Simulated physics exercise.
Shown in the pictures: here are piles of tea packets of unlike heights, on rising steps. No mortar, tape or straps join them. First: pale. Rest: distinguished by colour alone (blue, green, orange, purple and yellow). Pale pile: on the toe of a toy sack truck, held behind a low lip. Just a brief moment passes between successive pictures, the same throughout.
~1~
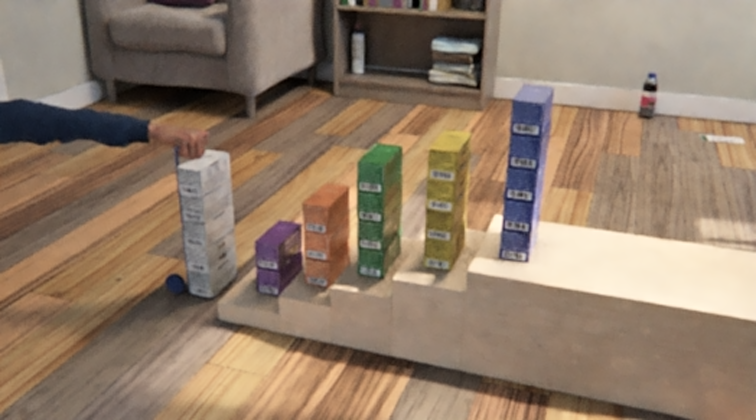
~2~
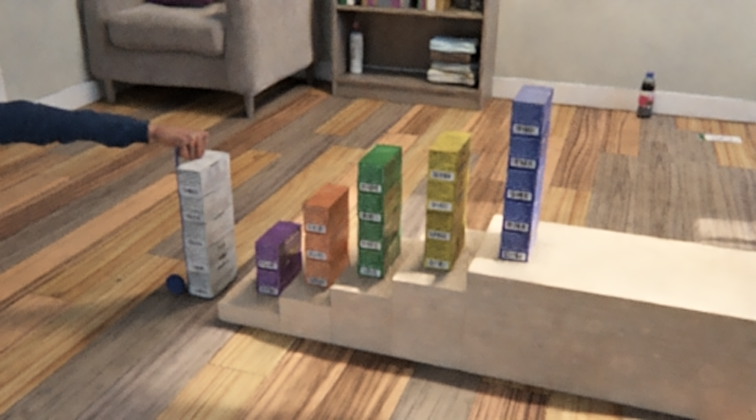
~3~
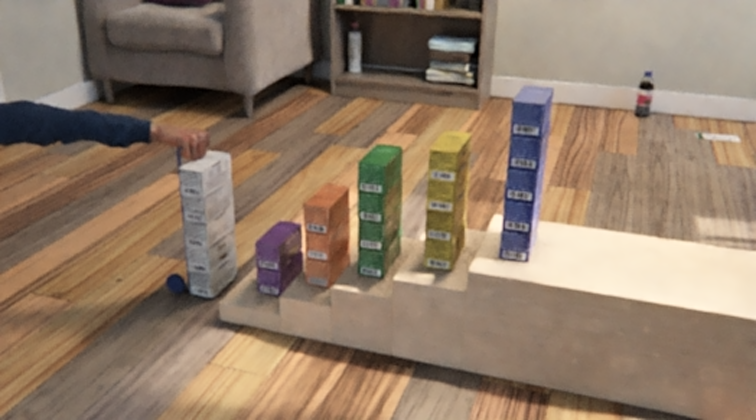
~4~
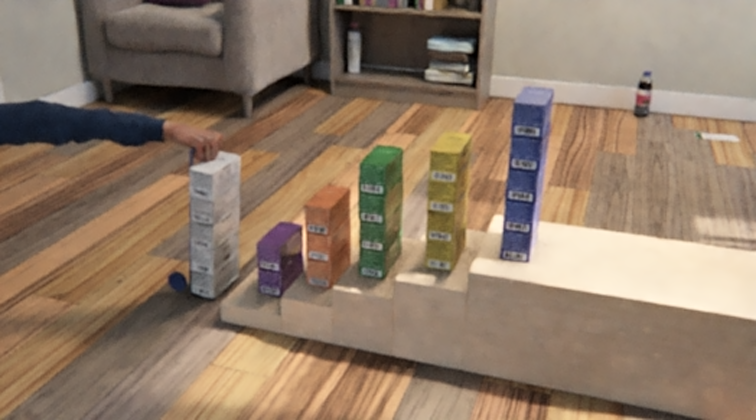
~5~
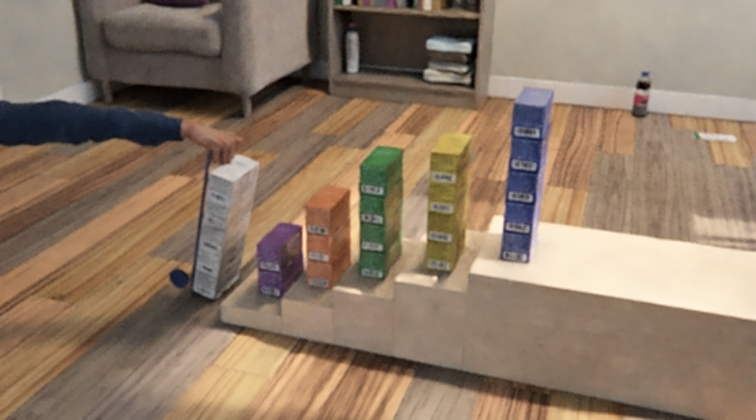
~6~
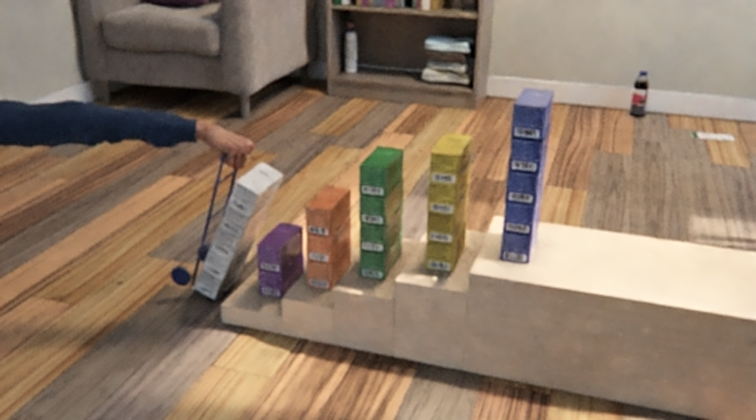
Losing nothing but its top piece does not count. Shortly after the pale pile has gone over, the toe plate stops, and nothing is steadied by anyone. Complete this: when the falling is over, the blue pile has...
When the falling is over, the blue pile has stayed up.
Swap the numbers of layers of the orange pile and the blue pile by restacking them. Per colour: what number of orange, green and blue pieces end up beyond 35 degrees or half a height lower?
Counts by colour: Orange 0; green 0; blue 0.
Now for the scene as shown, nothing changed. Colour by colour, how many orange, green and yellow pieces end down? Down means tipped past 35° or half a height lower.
Colour by colour, that's orange at 0, green at 0, and yellow at 0.
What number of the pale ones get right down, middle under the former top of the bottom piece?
Total: 1.
Soon after the last picture, 0 of the pale pile down; none of the 5 blue packets down (0 of 18 in all colours); top blue packet unmoved.
A little later, 5 of the pale pile down; none of the 5 blue packets down (0 of 18 in all colours); top blue packet unmoved; top purple packet shifted a little.
Later still, 5 of the pale pile down; none of the 5 blue packets down (0 of 18 in all colours); top blue packet unmoved; top purple packet leaning a little.
After that, 5 of the pale pile down; none of the 5 blue packets down (1 of 18 in all colours); top blue packet unmoved; top purple packet leaning well over.
At rest, 5 of the pale pile down; none of the 5 blue packets down (1 of 18 in all colours); top blue packet unmoved; top purple packet leaning well over. As the last picture would show them, middles, top blue packet near (533, 113), top purple packet near (304, 256).
